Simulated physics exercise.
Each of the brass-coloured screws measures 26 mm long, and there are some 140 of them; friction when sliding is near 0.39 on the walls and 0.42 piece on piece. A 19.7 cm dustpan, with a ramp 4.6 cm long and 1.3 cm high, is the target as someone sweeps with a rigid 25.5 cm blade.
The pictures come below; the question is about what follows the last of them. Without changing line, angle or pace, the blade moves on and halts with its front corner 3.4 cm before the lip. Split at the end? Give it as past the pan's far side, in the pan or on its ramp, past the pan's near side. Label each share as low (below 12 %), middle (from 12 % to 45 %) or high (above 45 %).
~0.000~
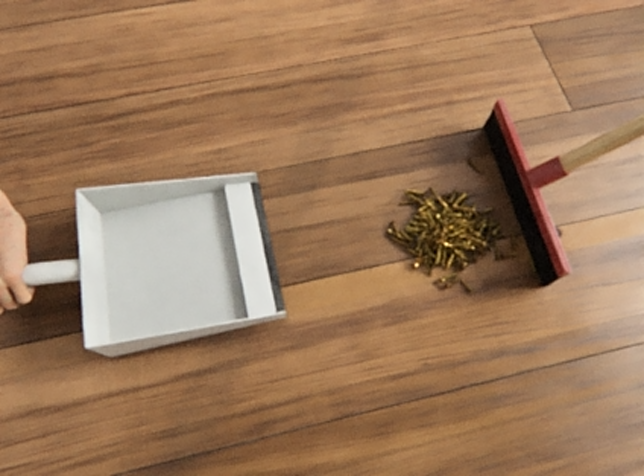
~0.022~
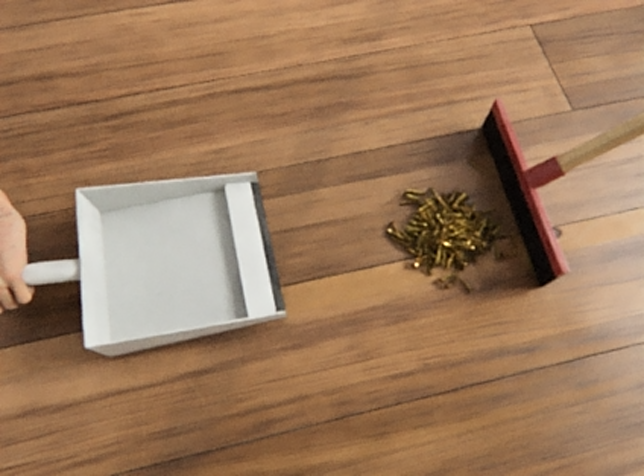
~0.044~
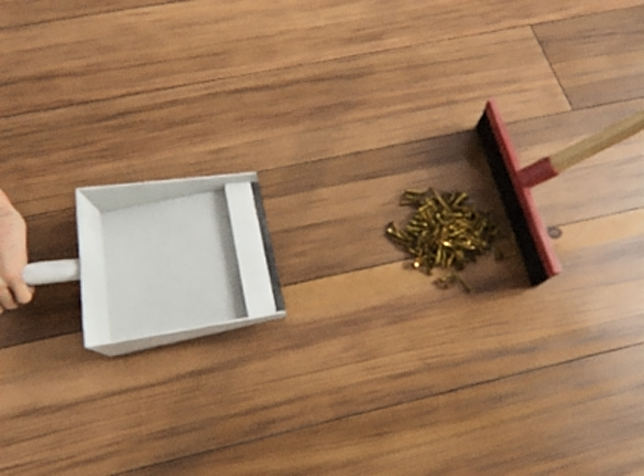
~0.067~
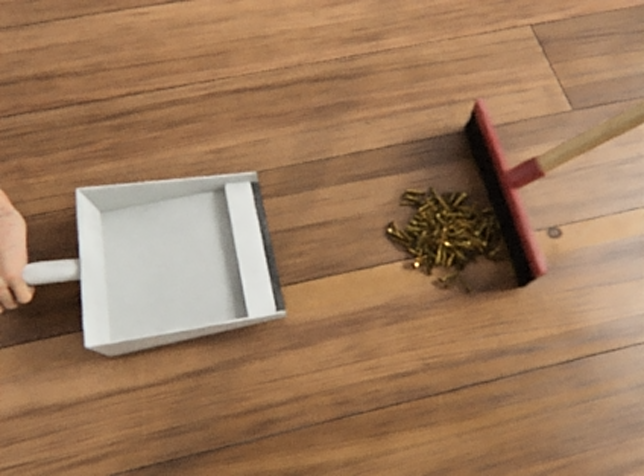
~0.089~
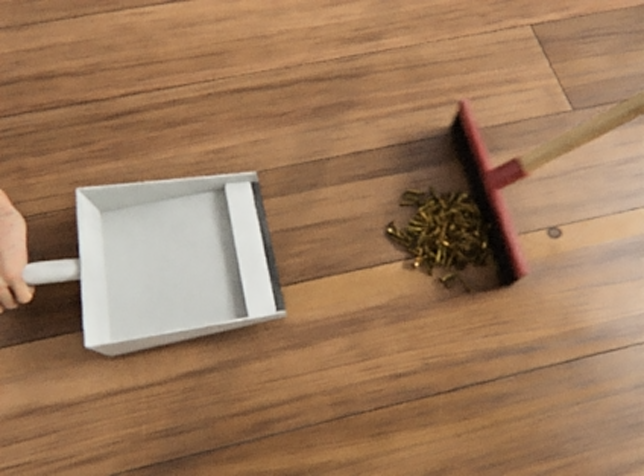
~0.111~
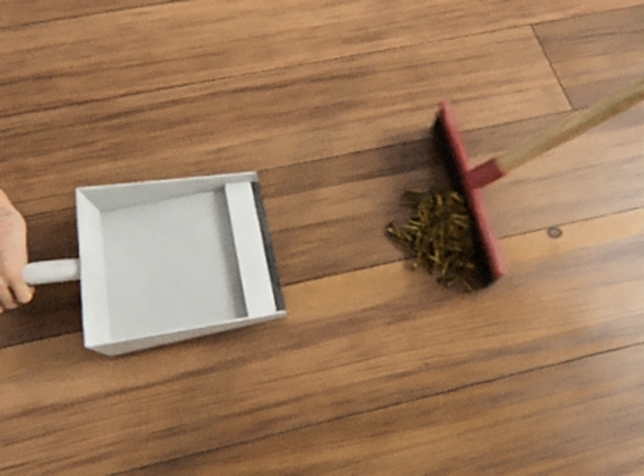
Past the pan's far side - low; in the pan or on its ramp - high; past the pan's near side - low.
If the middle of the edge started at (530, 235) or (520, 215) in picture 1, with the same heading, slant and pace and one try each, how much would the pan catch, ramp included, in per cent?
Close to 65 in a hundred, then close to 65 in a hundred.
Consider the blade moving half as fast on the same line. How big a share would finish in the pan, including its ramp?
It would come to roughly 30 percent.
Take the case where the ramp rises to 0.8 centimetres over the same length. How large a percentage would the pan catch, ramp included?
About 70 %.
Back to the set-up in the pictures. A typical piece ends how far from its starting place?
It comes to some 30 cm.
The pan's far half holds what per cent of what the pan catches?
About 60 %.
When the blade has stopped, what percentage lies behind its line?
I'd put it near 0 in a hundred.
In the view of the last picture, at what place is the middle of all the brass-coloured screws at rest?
Near (247, 243).
After 0.22 s, middle of the blade 13 cm from the lip; 0 % over the lip, far side 0 %, near side 5 %.
After 0.28 s, middle of the blade 6 cm from the lip; 0 % over the lip, far side 0 %, near side 5 %.
After 0.49 s, middle of the blade 4 cm from the lip; 70 % over the lip, far side 5 %, near side 5 %.
In the end, at 1.3 s, far side 5 %, pan 70 %, near side 5 %, in front of the lip or behind the blade 20 %.
